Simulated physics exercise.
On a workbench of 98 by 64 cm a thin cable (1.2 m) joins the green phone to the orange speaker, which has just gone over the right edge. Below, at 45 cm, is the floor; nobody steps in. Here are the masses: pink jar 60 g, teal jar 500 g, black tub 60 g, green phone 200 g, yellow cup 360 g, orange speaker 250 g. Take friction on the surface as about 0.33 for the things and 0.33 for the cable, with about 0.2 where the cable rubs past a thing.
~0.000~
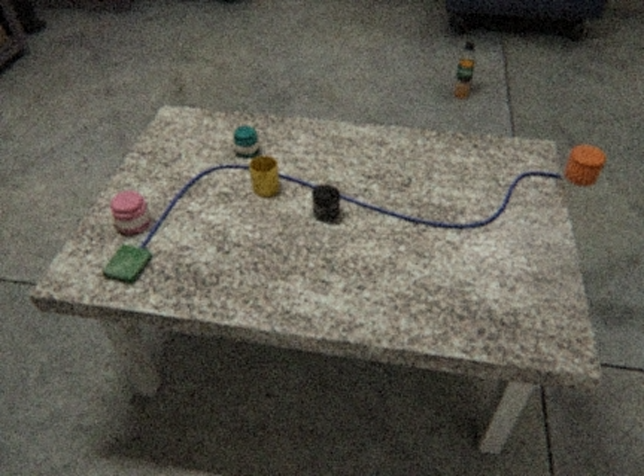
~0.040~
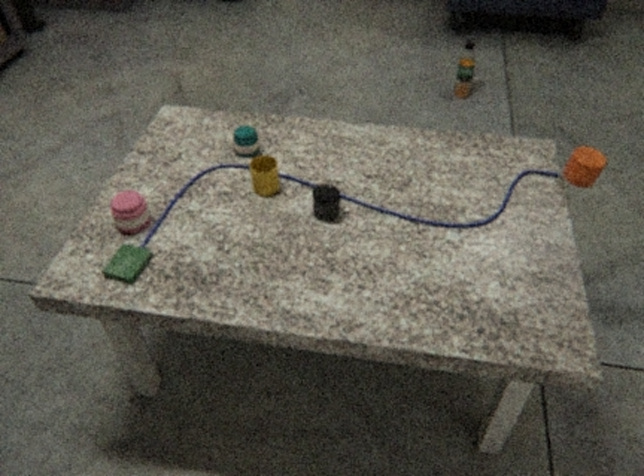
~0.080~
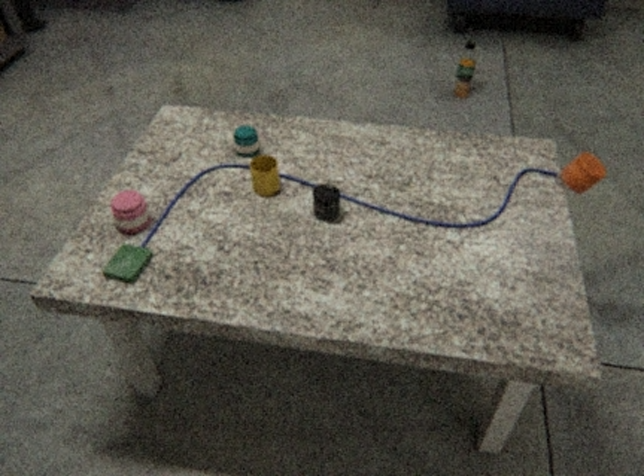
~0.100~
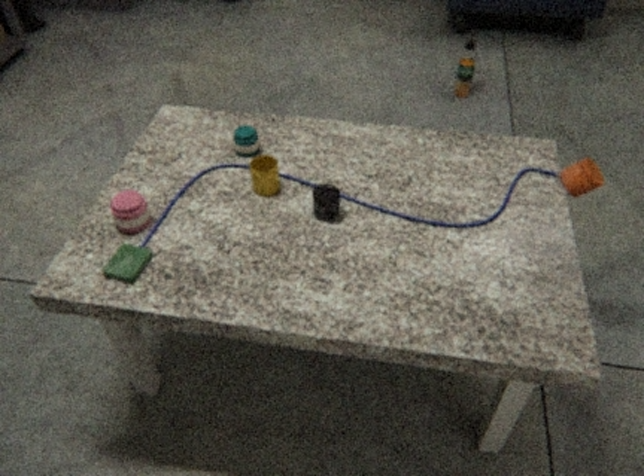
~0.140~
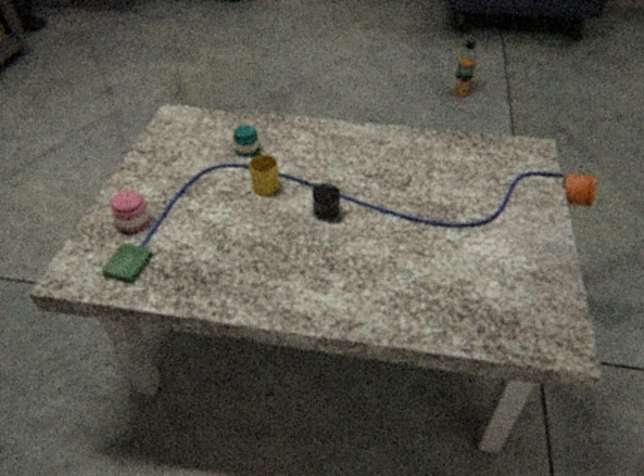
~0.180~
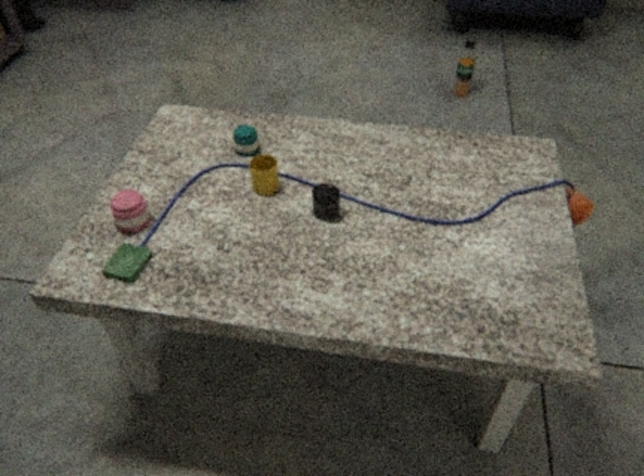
An orange speaker, joined by a thin blue cable to a green phone, tilted and dropped lower past the table's right edge, drawing the cable's right end slightly over while everything else stayed still.
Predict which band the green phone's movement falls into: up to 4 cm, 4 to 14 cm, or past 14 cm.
It will make a big trip.
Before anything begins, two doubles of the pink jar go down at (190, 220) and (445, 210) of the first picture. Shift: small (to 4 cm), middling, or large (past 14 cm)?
In turn: Large, large.
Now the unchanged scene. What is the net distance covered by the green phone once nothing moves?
The green phone ends up 20 cm from where it started.
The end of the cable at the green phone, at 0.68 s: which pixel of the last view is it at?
At about pixel (238, 214).
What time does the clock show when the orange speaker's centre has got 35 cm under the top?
At about 0.48 s.
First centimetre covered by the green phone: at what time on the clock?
Green phone: 0.32 s.
By 0.4 s, the cable's tail end at (204, 232); green phone 12 cm off its start, orange speaker over the edge, yellow cup 4 cm off its start.
By 0.7 s, the cable's tail end at (238, 214); green phone 21 cm off its start, orange speaker over the edge, yellow cup 4 cm off its start.
By 0.9 s, the cable's tail end at (238, 214); green phone 21 cm off its start at (219, 206), orange speaker over the edge, yellow cup 4 cm off its start at (272, 172).
By 1.2 s, the cable's tail end at (238, 214); green phone 21 cm off its start, orange speaker over the edge, yellow cup 4 cm off its start.
By 2.4 s, the cable's tail end at (238, 214); green phone 21 cm off its start at (219, 206), orange speaker over the edge, yellow cup 4 cm off its start at (273, 172).
